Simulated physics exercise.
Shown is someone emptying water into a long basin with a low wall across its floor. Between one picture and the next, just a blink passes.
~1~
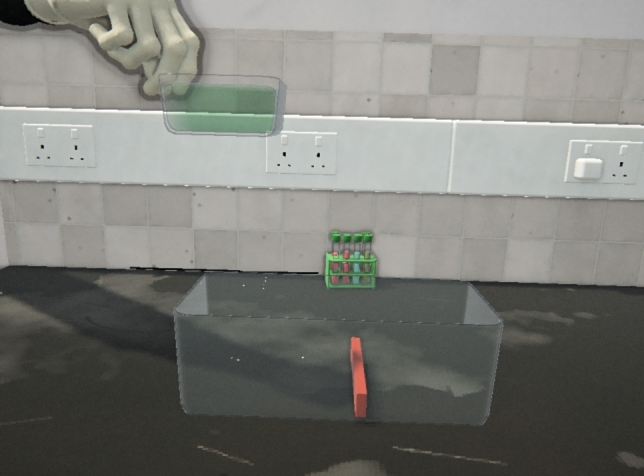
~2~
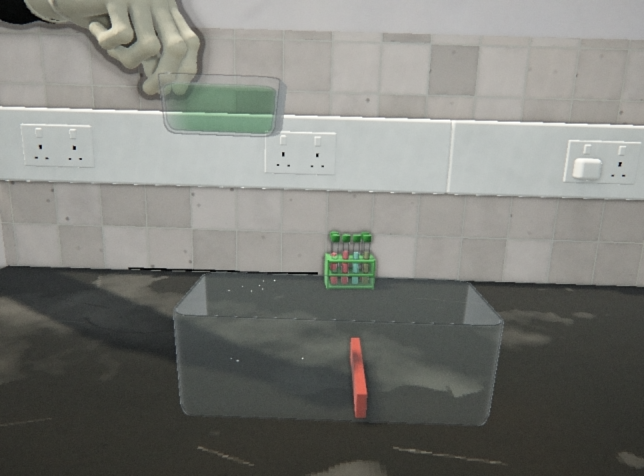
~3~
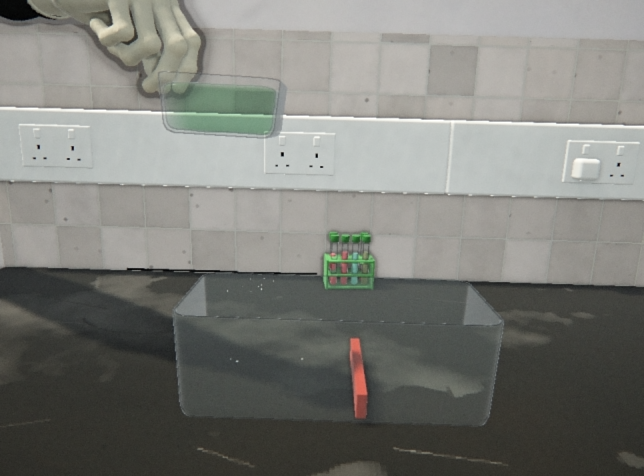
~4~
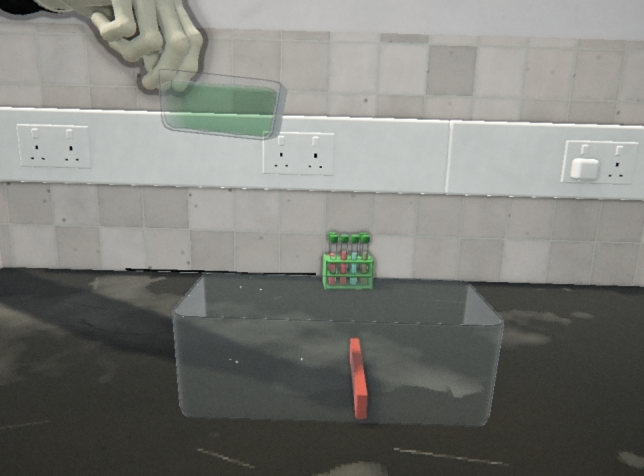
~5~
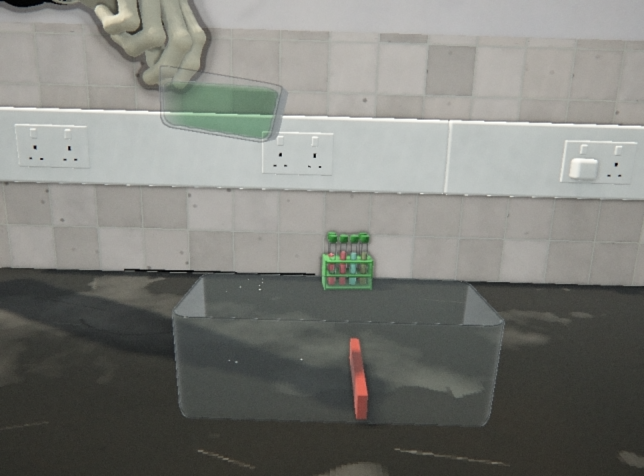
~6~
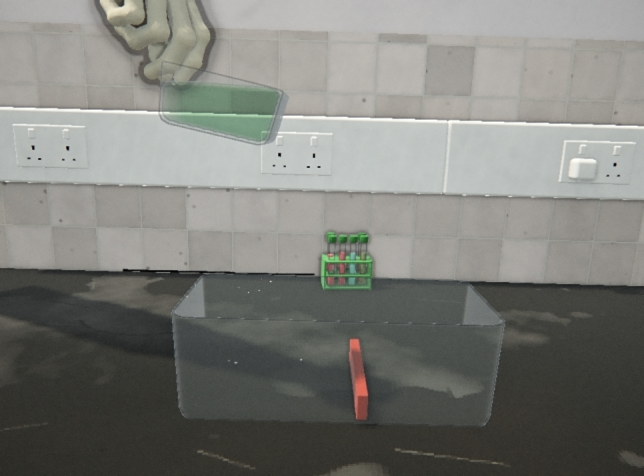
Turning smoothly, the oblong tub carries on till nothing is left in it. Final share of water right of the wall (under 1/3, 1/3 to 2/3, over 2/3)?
1/3 to 2/3.
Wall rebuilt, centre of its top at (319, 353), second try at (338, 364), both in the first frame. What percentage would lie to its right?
Try 1: About 75 percent; try 2: About 65 percent.
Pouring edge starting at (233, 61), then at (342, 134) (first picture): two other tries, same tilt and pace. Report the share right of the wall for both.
Close to 15 % for the first start and close to 75 % for the second.
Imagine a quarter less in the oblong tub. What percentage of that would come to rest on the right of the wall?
Roughly 15 in a hundred.
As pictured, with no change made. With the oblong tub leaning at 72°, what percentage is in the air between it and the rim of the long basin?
About 50 per cent.
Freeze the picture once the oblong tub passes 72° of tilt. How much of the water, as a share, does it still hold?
Roughly 30 percent remains at that point.
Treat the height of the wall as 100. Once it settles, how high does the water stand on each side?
The left side ends up close to 30, the right side close to 40.
A moment on, the tilt is 72° and 31 per cent is still to pour, 15 is left of the wall and 5 right of it.
Next, the tilt is 111° and 2 per cent is still to pour, 47 is left of the wall and 41 right of it.
Then the tilt is 120° and 0 per cent is still to pour, 55 is left of the wall and 43 right of it.
Later the tilt is 120° and 0 per cent is still to pour, 55 is left of the wall and 44 right of it.
At rest 55 per cent lies left of the wall, 44 right of it and 2 outside.
